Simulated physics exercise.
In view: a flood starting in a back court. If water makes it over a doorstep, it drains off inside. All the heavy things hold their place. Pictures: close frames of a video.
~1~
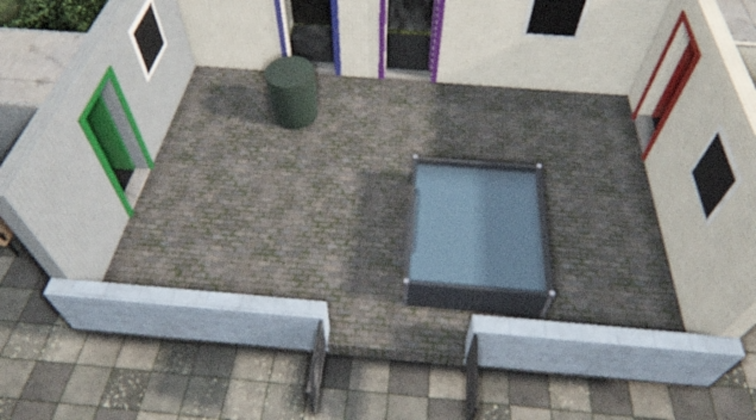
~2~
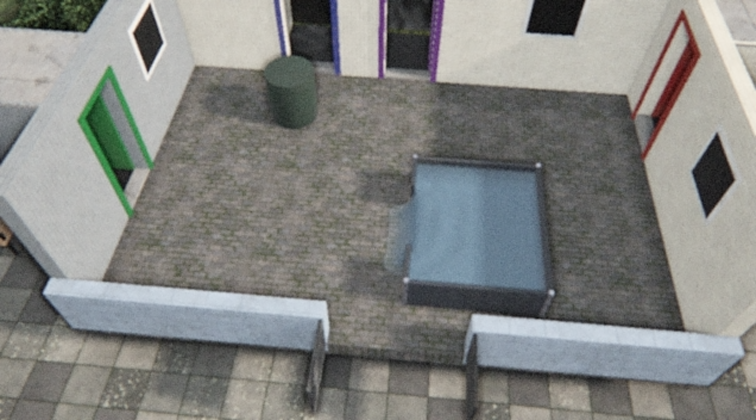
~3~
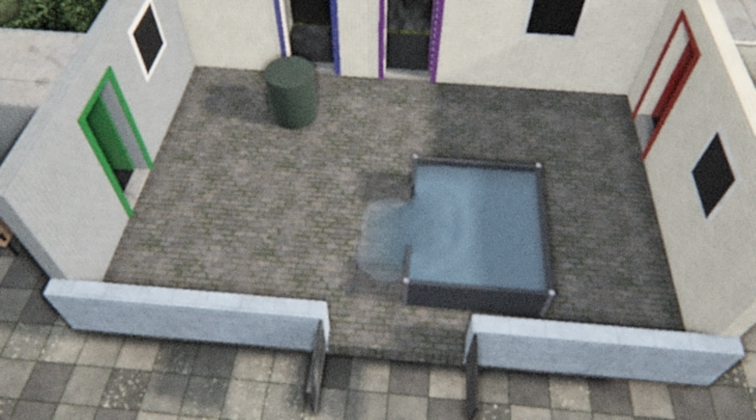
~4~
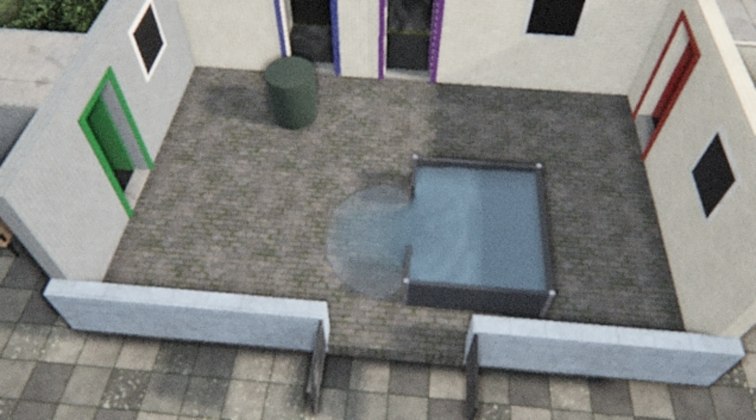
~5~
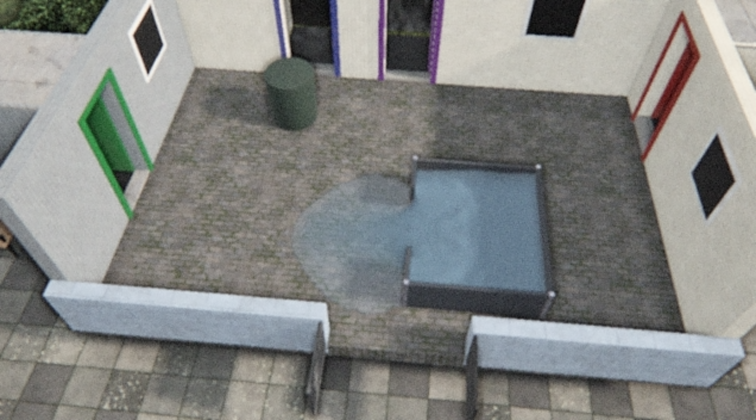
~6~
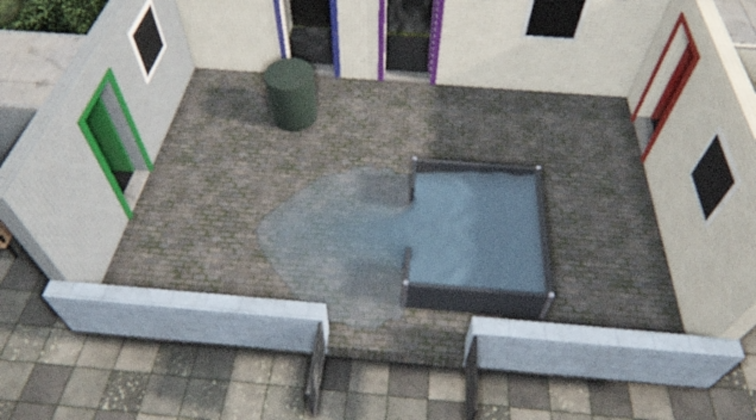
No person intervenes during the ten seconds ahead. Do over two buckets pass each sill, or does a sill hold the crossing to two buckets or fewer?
The green door lets the inflow pass two buckets. The red door keeps the inflow to two buckets or less. The purple door keeps the inflow to two buckets or less. The blue door keeps the inflow to two buckets or less.
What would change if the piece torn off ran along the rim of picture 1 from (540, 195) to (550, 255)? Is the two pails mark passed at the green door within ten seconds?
The green door stays within the limit.
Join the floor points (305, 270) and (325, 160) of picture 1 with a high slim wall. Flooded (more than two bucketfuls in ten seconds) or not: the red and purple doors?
Note, one door at a time - red door: Within bounds, purple door: Out of bounds.
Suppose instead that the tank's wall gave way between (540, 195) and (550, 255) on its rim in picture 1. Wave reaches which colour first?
I'd name the one in red.
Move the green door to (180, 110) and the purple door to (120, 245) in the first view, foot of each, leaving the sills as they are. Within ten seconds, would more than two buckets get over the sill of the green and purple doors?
Looking at it, green tops the limit, and purple tops the limit.
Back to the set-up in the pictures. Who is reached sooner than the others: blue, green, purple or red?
I say the door marked green.
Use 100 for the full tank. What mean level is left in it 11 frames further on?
58 percent or thereabouts.
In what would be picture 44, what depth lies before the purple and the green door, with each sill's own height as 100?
The first sits near 30 in a hundred and the second near 250 in a hundred.
A moment on, water covers 25 % of the floor; the green door not reached, the red door not reached, the purple door not reached, the blue door not reached.
Next, water covers 40 % of the floor; the green door over two buckets in, the red door not reached, the purple door not reached, the blue door not reached.
Then, water covers 45 % of the floor; the green door far over two buckets in, the red door not reached, the purple door not reached, the blue door not reached.
Later, water covers 50 % of the floor; the green door far over two buckets in, the red door not reached, the purple door wet at the sill, nothing in, the blue door wet at the sill, nothing in.
In the end, water covers 80 % of the floor; the green door far over two buckets in, the red door not reached, the purple door wet at the sill, nothing in, the blue door wet at the sill, nothing in.
